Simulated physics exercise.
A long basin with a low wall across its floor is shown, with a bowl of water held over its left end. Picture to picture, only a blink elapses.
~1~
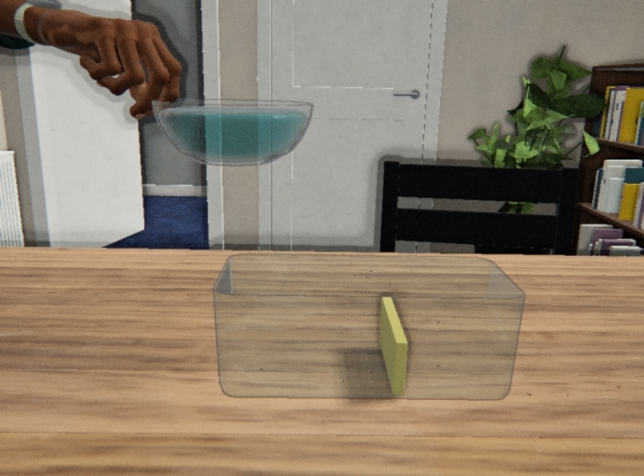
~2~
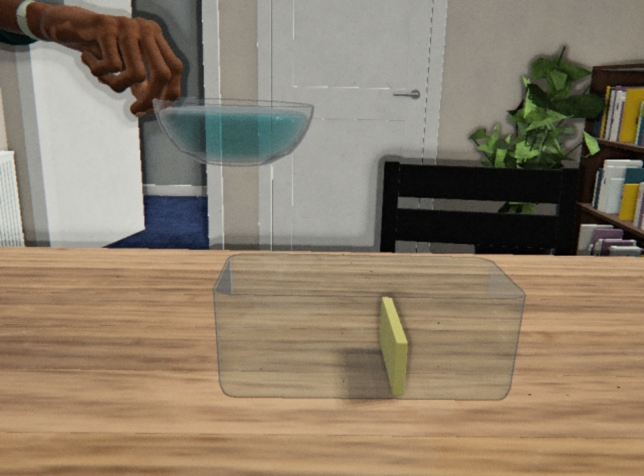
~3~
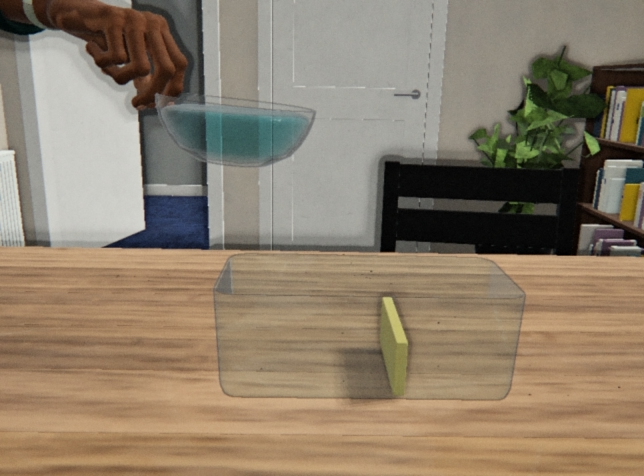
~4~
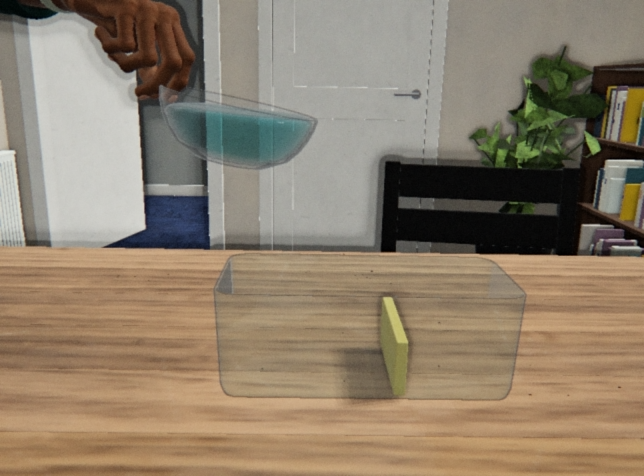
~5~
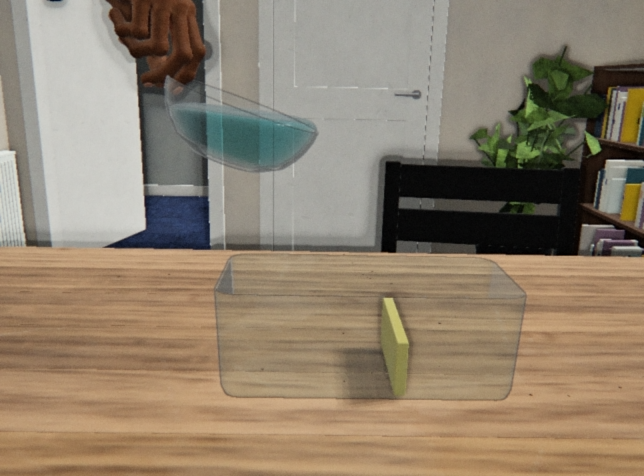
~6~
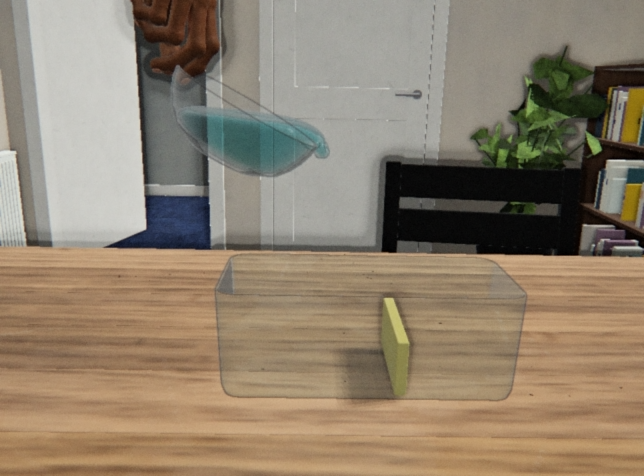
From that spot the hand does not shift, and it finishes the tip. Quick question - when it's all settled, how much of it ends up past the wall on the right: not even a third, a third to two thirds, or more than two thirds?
Falls short of a third.
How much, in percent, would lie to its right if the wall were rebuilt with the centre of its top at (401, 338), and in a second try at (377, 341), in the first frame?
In order, near 10 and 35 in a hundred.
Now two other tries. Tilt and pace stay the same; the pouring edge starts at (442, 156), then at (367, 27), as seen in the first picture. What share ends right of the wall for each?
Close to 85 in a hundred, then close to 70 in a hundred.
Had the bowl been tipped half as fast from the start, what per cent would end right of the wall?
Share on the right: Some 10 percent.
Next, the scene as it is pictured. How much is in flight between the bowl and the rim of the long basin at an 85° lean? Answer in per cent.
Somewhere around 40 per cent of it.
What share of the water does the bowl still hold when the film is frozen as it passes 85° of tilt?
It works out to close to 10 percent.
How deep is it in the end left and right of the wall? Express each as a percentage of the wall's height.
Left near 40; right near 0.
A moment on, the bowl is tipped on its side and 10 per cent is still to pour, 48 is left of the wall and 2 right of it.
Next, the bowl is tipped on its side and 0 per cent is still to pour, 89 is left of the wall and 3 right of it.
Then the bowl is tipped on its side and 0 per cent is still to pour, 90 is left of the wall and 4 right of it.
Later the bowl is tipped on its side and 0 per cent is still to pour, 90 is left of the wall and 4 right of it.
At rest 90 per cent lies left of the wall, 4 right of it and 5 outside.
